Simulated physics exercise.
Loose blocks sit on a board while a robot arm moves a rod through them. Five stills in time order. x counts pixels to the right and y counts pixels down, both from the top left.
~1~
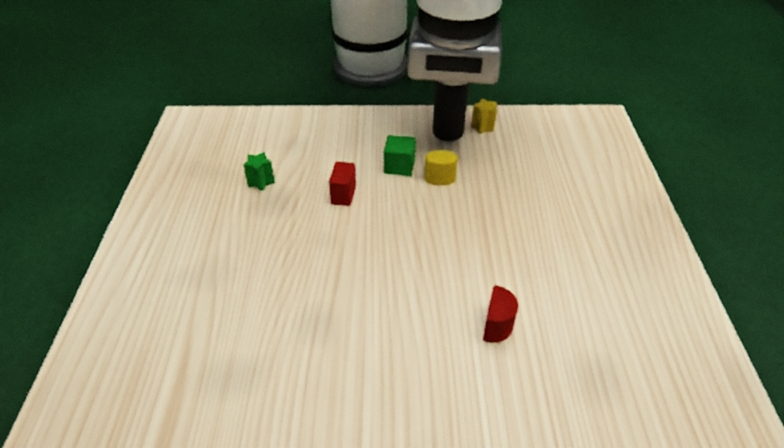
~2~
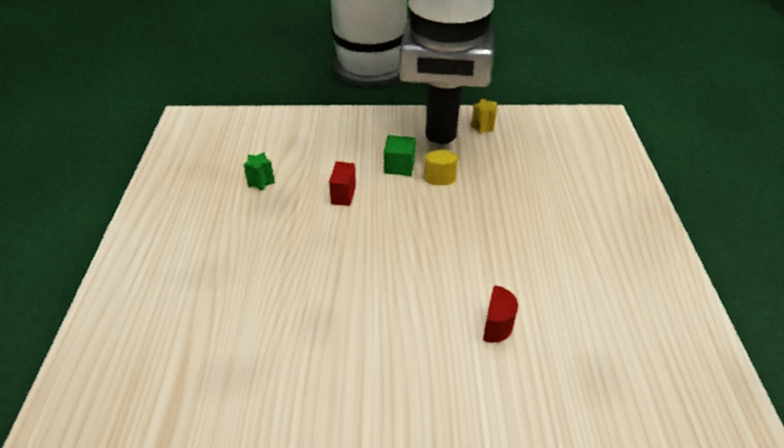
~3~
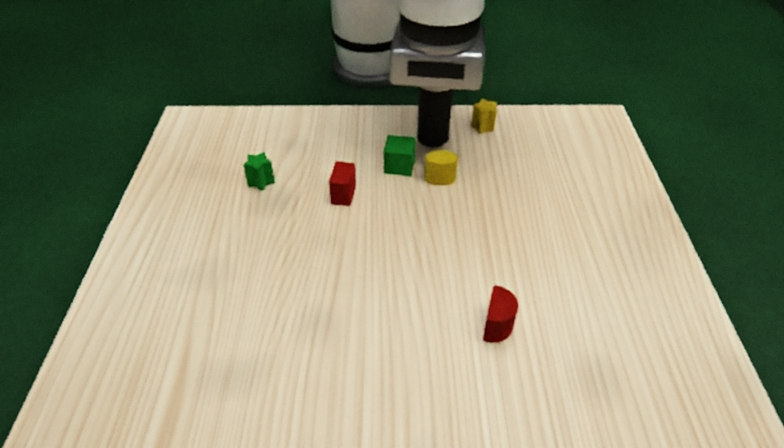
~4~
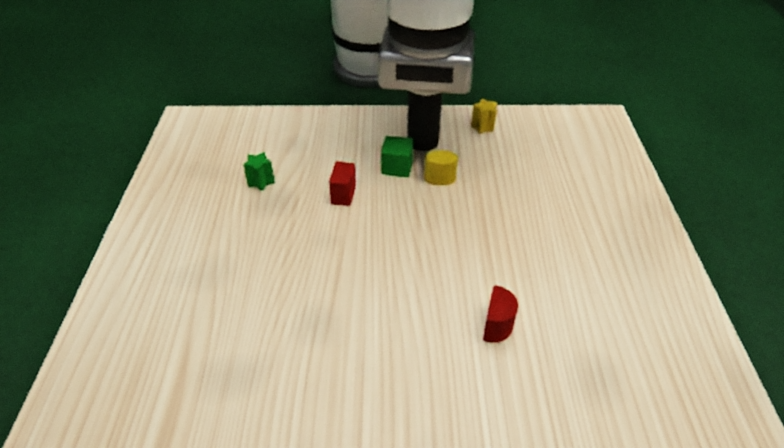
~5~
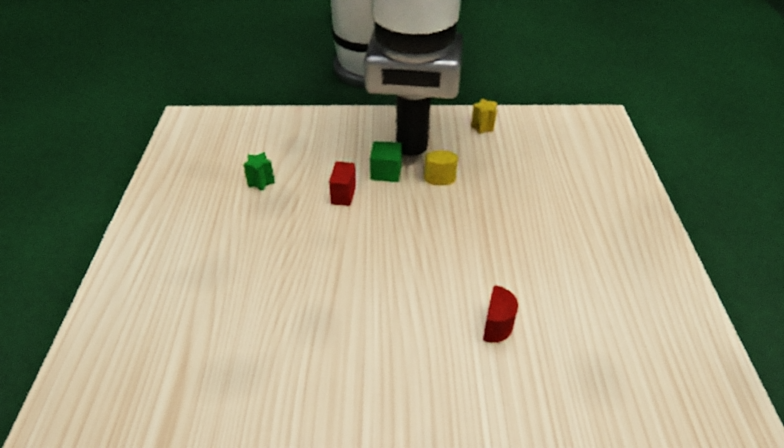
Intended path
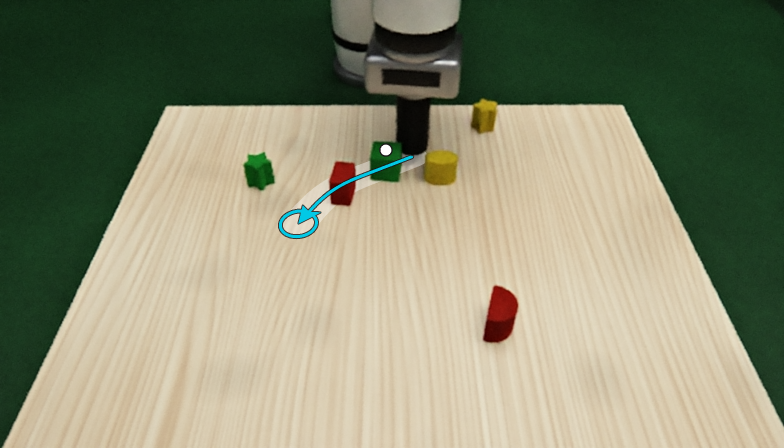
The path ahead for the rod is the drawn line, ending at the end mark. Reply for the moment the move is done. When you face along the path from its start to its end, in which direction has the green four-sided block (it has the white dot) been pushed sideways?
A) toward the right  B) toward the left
I choose B.
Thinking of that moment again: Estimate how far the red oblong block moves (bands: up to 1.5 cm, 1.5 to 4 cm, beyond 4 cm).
Overall it shifts more than 4 cm.
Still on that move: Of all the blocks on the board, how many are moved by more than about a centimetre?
Blocks moved: Two.
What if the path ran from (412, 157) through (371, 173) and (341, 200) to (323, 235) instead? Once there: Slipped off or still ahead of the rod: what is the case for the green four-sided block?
It will keep going ahead of the rod.
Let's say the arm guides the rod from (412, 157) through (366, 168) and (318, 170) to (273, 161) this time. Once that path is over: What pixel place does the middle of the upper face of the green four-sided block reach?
It will likely be found at (345, 169).
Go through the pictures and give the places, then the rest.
Rod's lower end at (448, 132); red oblong block at (342, 172); green four-sided block at (400, 144); yellow oval block at (442, 156), in the first frame.
Rod at (441, 135); blocks still, in the second frame.
Rod at (433, 138); blocks still, in the third frame.
Rod at (423, 142); green four-sided block at (397, 145), in the fourth frame.
Rod at (412, 146); red oblong block at (342, 172); green four-sided block at (386, 150); yellow oval block at (442, 156), in the fifth frame.
Drawn move, from (412, 157) through (349, 181) to (298, 224); the dot is on the green four-sided block.
What follows on the original path. One third of the way, rod at (369, 162); red oblong block at (325, 177), turned 40° anticlockwise; green four-sided block at (350, 172), turned 35° anticlockwise.
Two thirds of the way, rod at (328, 182); red oblong block at (300, 199), turned 30° anticlockwise; green four-sided block at (328, 193), turned 105° anticlockwise.
At the end, rod at (297, 213); red oblong block at (279, 221), turned 70° anticlockwise; green four-sided block at (326, 211), turned 155° anticlockwise; yellow oval block still.
